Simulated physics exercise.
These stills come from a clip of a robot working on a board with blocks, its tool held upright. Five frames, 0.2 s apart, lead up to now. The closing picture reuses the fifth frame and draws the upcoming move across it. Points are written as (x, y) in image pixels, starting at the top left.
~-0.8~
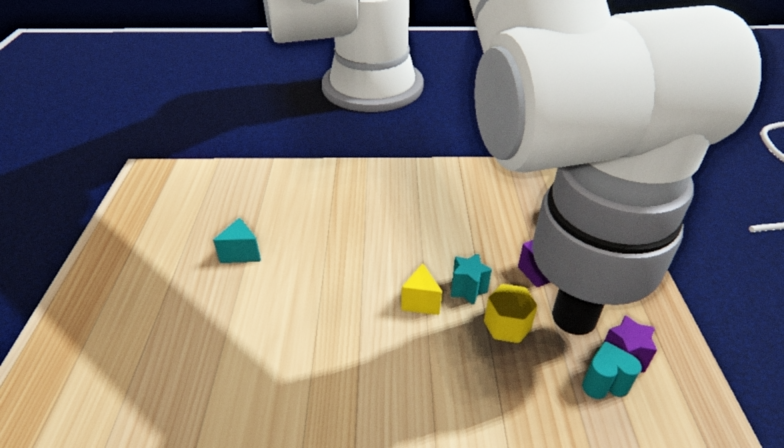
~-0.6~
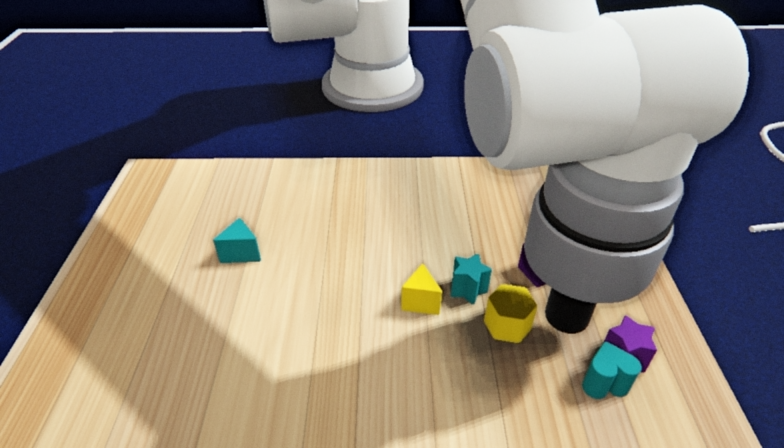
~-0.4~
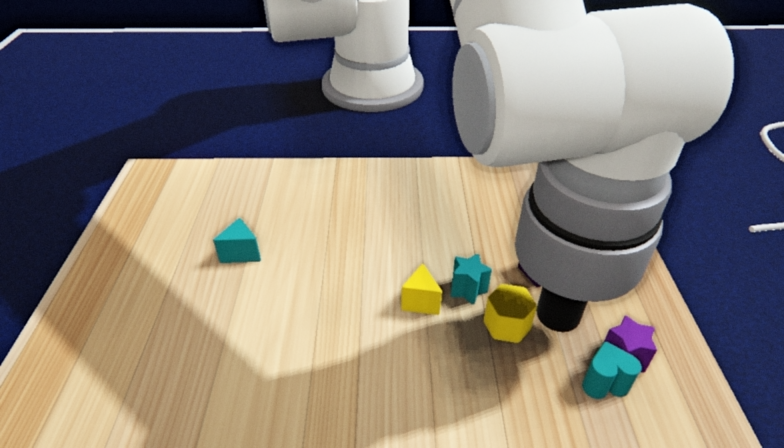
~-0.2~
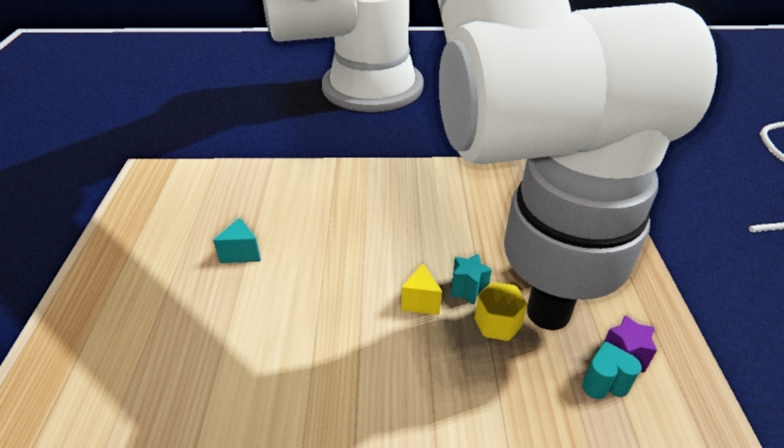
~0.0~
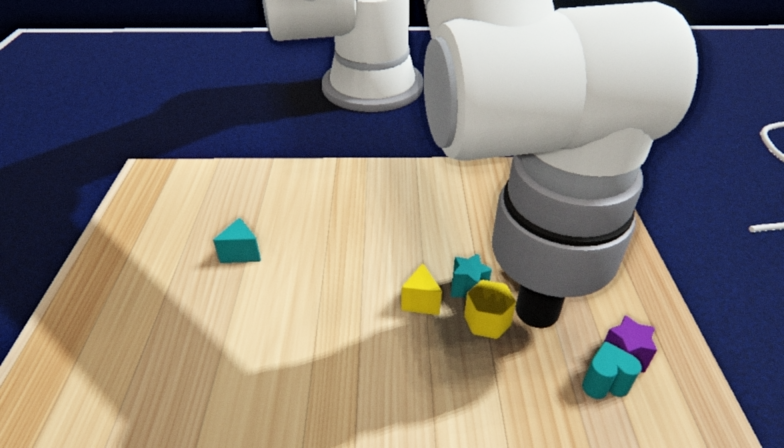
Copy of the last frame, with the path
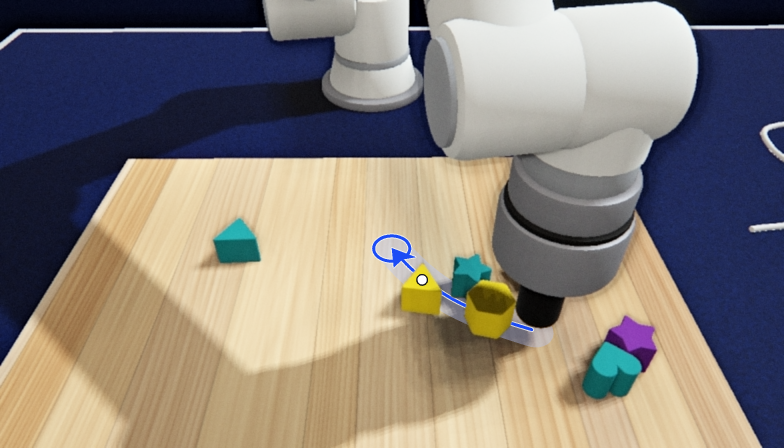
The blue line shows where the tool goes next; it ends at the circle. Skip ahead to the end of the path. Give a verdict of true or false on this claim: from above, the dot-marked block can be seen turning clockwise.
The claim holds.
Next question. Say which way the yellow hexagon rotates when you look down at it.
Looking down: Anticlockwise.
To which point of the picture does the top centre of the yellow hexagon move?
I'd guess (407, 286).
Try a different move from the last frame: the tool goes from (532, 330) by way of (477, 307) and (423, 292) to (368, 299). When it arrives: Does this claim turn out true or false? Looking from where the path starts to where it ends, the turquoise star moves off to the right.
True - the claim holds.
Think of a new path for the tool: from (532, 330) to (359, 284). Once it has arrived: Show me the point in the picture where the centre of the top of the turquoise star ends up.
Most likely (441, 253).
Path on the board, from (532, 330) through (473, 309) and (425, 281) to (392, 248); the dot is on the yellow triangular piece.
The first path, step by step. One third of the way, tool (475, 292); yellow triangular piece (399, 282), turned 40° clockwise; turquoise star (454, 258), turned 65° clockwise; yellow hexagon (434, 290), turned 45° anticlockwise.
Two thirds of the way, tool (425, 263); yellow triangular piece (373, 283), turned 40° clockwise; turquoise star (434, 234); yellow hexagon (407, 286), turned 85° anticlockwise.
At the end, tool (392, 231); yellow triangular piece (373, 283), turned 40° clockwise; turquoise star (427, 223), turned 185° clockwise; yellow hexagon (407, 286), turned 85° anticlockwise; purple square block in place; turquoise heart in place.
